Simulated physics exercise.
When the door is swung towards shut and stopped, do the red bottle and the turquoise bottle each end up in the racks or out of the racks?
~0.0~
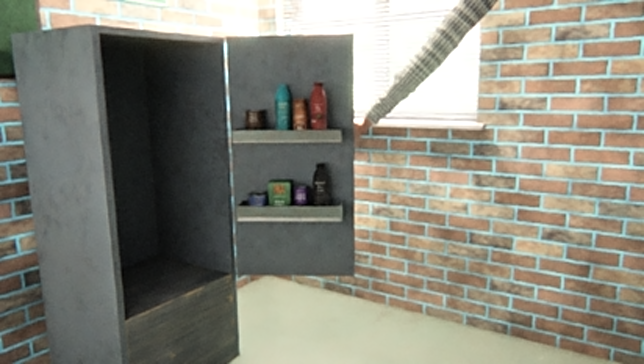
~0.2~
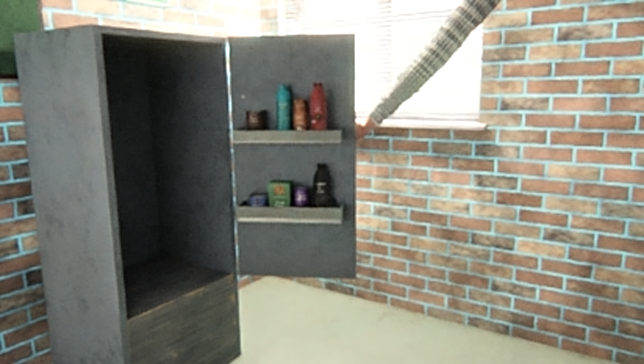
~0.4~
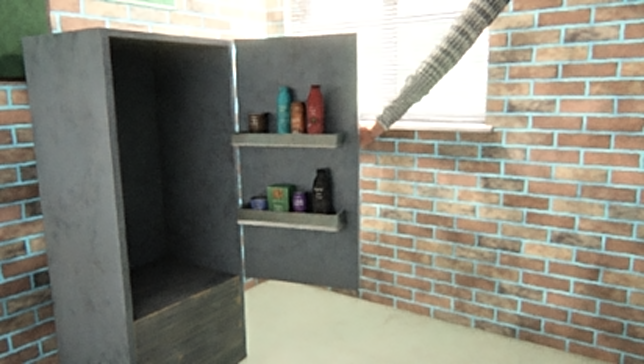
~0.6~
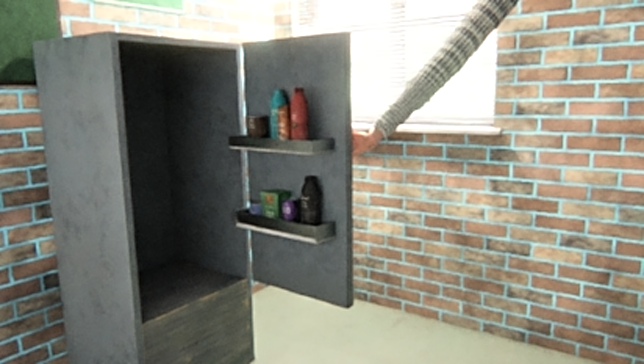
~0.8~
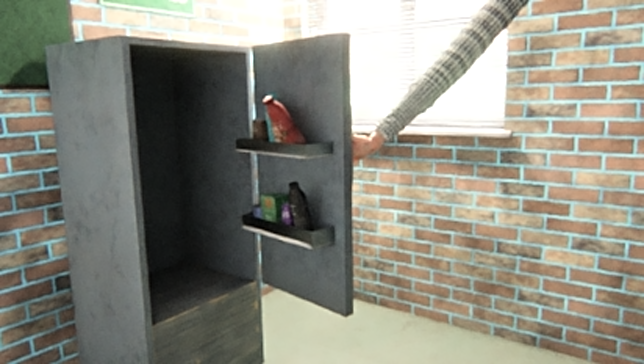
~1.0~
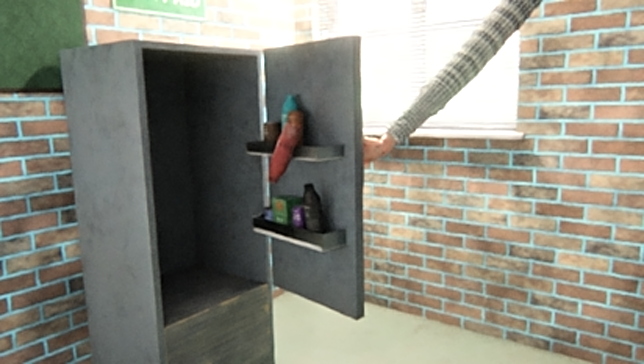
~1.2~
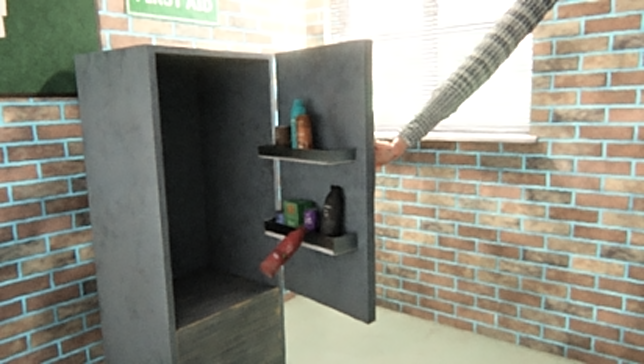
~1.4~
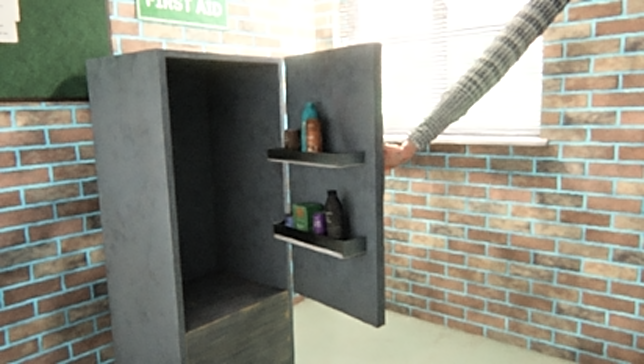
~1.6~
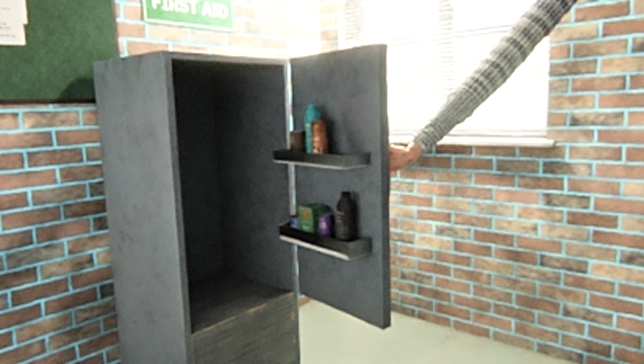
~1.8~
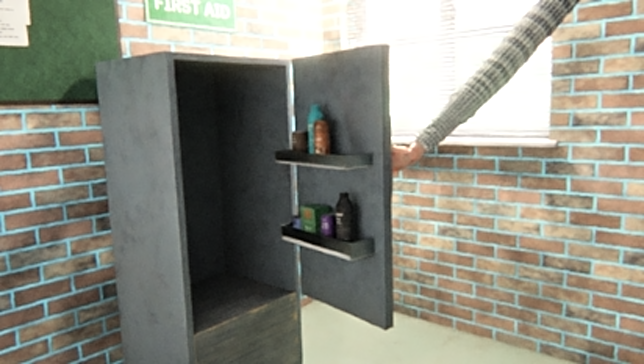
The red bottle topples off the upper rack and falls out, while the turquoise bottle stays in the rack.
